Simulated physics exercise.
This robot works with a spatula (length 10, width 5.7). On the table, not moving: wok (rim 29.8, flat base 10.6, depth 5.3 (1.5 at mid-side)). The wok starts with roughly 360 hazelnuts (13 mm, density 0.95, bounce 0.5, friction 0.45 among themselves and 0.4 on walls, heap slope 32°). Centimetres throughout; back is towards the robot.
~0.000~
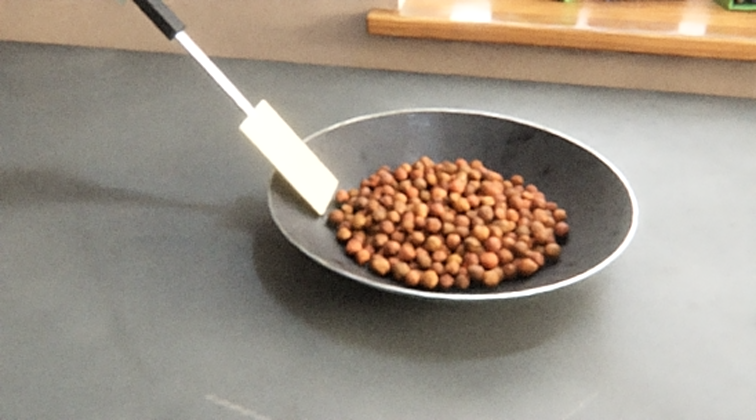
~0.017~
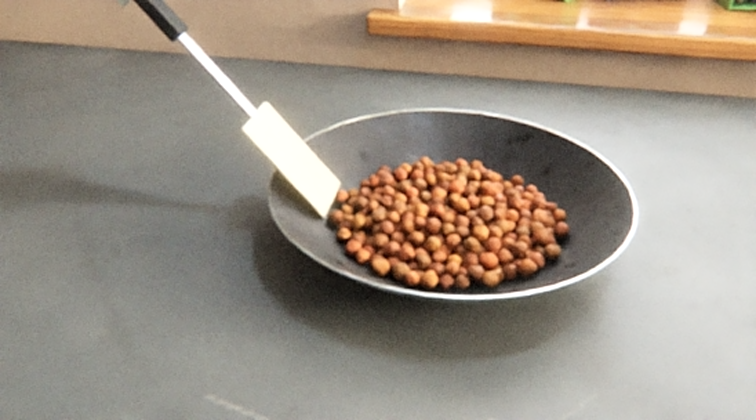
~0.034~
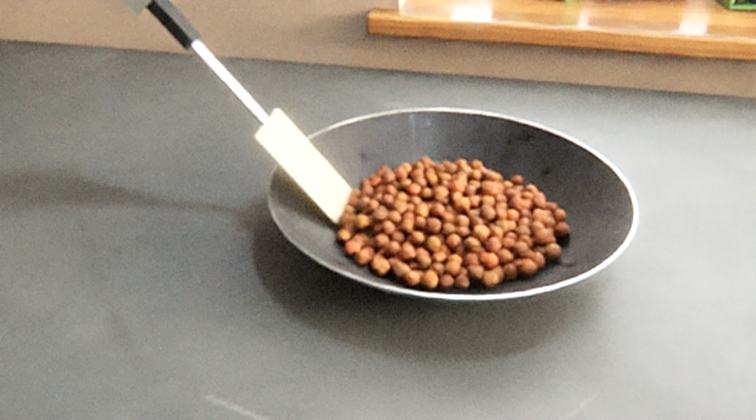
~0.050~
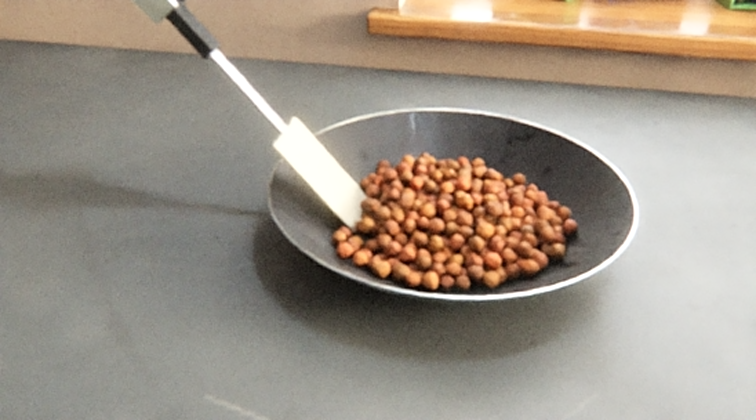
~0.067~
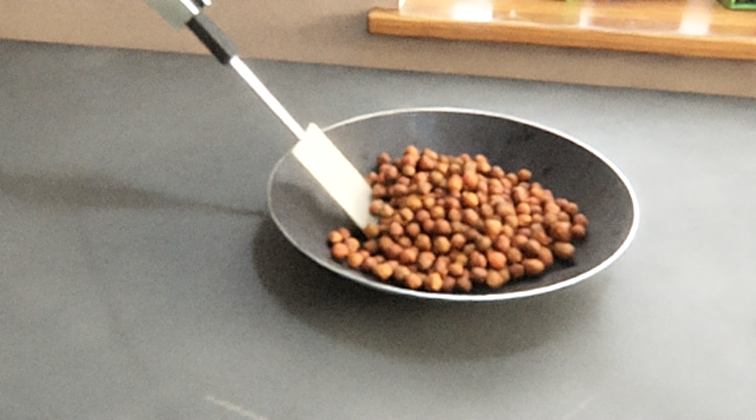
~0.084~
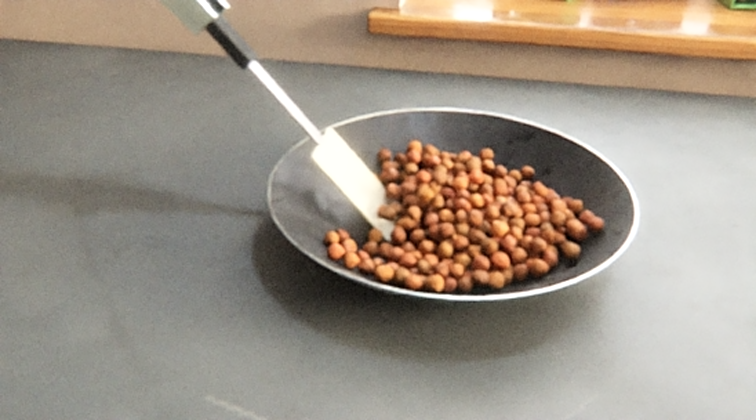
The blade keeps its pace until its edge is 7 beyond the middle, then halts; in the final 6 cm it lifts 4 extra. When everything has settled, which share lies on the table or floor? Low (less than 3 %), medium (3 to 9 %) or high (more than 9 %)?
A medium share, 3 to 9 %, ends on the table or floor.
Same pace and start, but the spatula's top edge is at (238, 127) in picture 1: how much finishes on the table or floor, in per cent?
Some 5 per cent.
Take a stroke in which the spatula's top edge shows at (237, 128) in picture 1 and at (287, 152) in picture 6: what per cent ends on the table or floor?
Some 0 per cent.
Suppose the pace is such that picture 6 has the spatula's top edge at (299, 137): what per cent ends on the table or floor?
Some 0 per cent.
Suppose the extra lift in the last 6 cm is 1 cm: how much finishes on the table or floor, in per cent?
Some 5 per cent.
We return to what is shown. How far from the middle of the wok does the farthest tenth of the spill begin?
Some 60 cm.
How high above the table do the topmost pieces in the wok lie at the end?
Some 5.5 cm.
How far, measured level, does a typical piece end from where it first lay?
Some 4 cm.
After 0.13 s, sloping 49°, highest piece 7 above the table; 359 in the wok.
After 0.17 s, sloping 49°, highest piece 6 above the table; 359 in the wok.
After 0.39 s, sloping 49°, highest piece 7 above the table; 339 in the wok, 17 on the table or floor, 3 on the blade or in flight.
After 1.44 s, sloping 49°, highest piece 5 above the table; 339 in the wok, 20 on the table or floor.
At rest, 339 in the wok, 20 on the table or floor. That is 6 % on the table or floor.
